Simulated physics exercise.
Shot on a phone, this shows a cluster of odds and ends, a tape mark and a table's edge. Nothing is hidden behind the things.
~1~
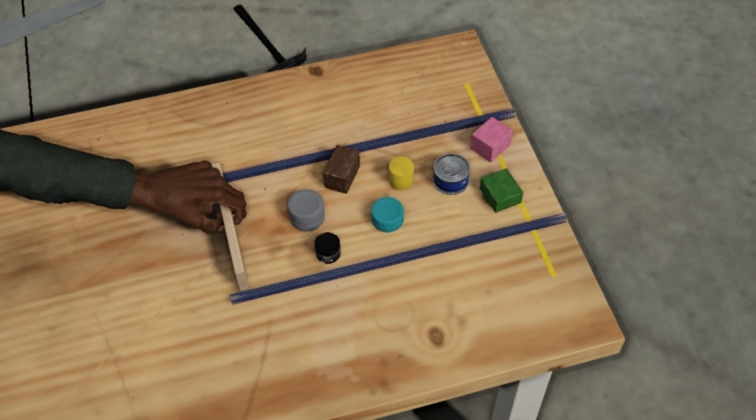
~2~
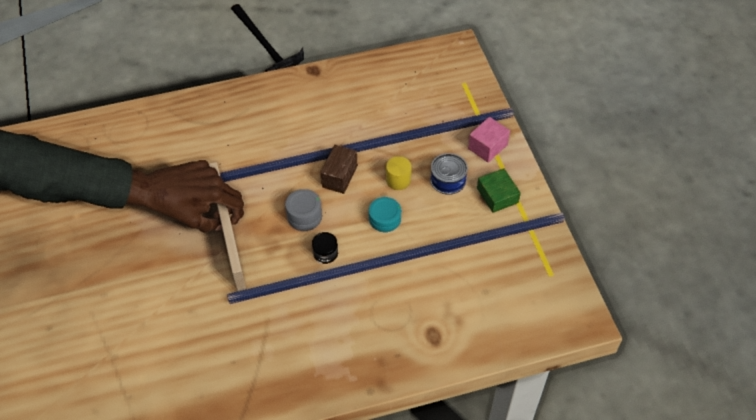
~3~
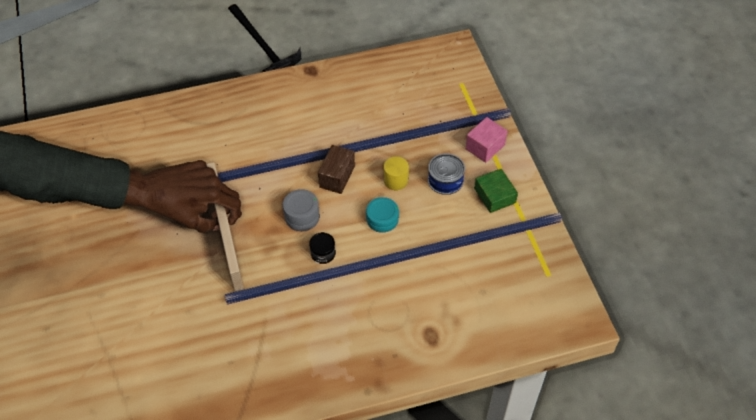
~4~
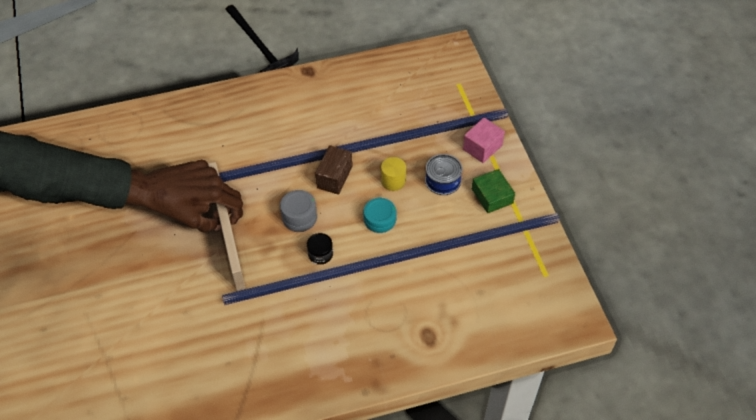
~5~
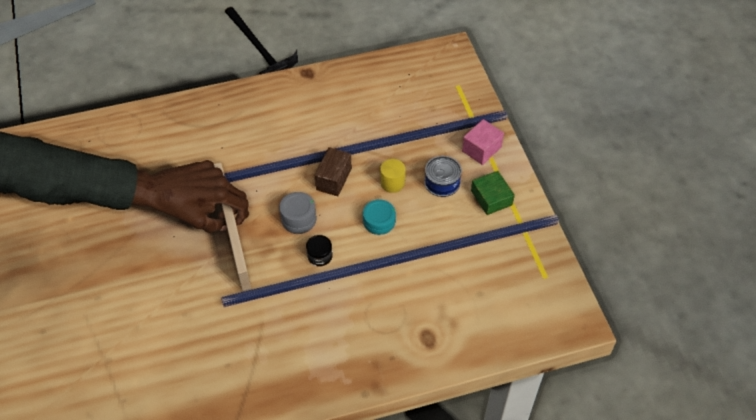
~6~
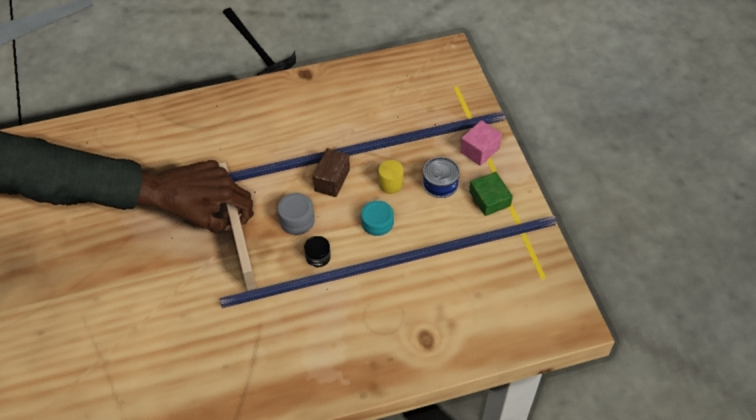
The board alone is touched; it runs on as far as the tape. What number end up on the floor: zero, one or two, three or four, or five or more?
Well, a trio or a quartet drops off the table this time.
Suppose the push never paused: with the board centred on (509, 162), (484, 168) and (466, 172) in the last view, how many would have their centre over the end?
Counts: 4, 2, 0.
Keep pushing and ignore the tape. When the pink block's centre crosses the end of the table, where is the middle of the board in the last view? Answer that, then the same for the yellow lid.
I reckon its middle sits around (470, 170) and then around (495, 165).
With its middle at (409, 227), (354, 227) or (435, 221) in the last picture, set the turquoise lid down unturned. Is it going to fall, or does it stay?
Going through them in turn, the case fails to stay, then sits tight, then fails to stay.
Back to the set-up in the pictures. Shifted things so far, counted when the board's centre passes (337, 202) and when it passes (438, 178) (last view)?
At the first point the count is 4, at the second it's 8.
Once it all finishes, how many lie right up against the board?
Contact count: 4.
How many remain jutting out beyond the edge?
1 of them.
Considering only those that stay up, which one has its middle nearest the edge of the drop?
Closest in the end is the yellow lid.
A little later, none off yet; pink block at rest near (481, 143); green block at rest near (491, 194); blue tin at rest near (441, 177).
Next, none off yet; pink block at rest near (481, 143); green block moving near (496, 195); blue tin shifted a little near (462, 175).
When it is over, the number that fall off is three or four; down, blue tin, green block and pink block.
